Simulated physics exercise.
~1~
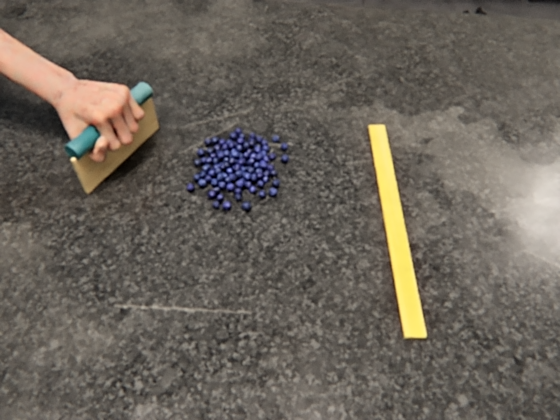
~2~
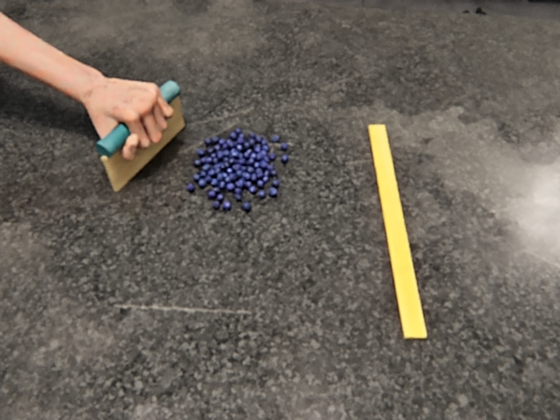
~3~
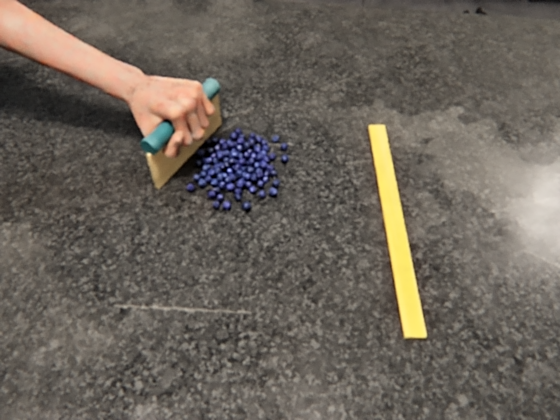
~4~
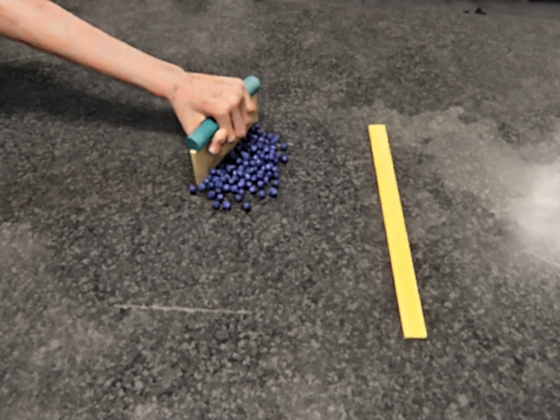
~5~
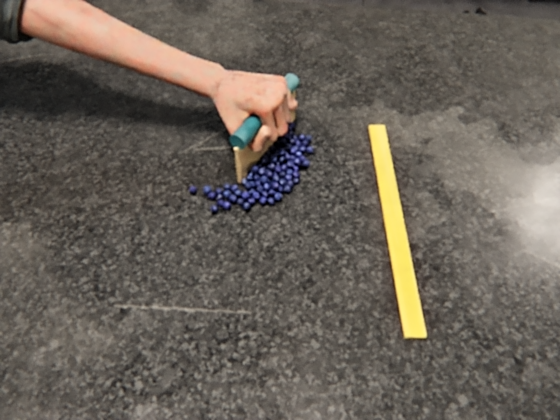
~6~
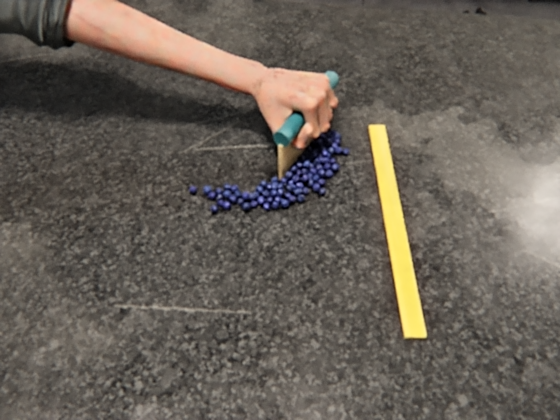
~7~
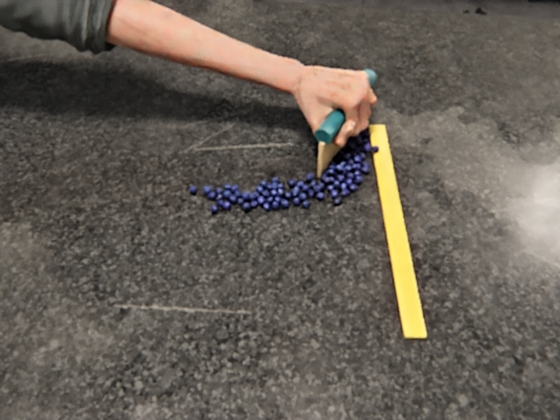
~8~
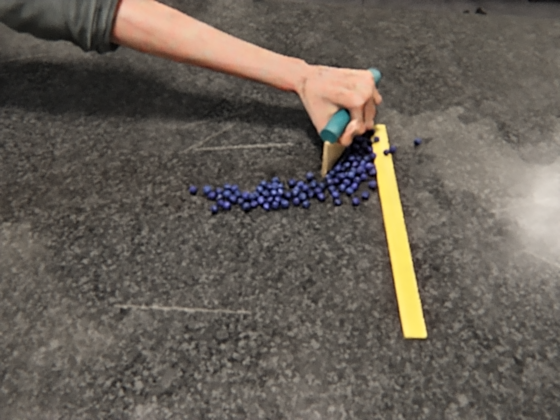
On a dark, speckled surface, a hand pushed a scraper with a teal handle rightward into a pile of blueberries, stretching them into a trail until it stopped by a yellow strip, where a few berries reached or crossed its top end.
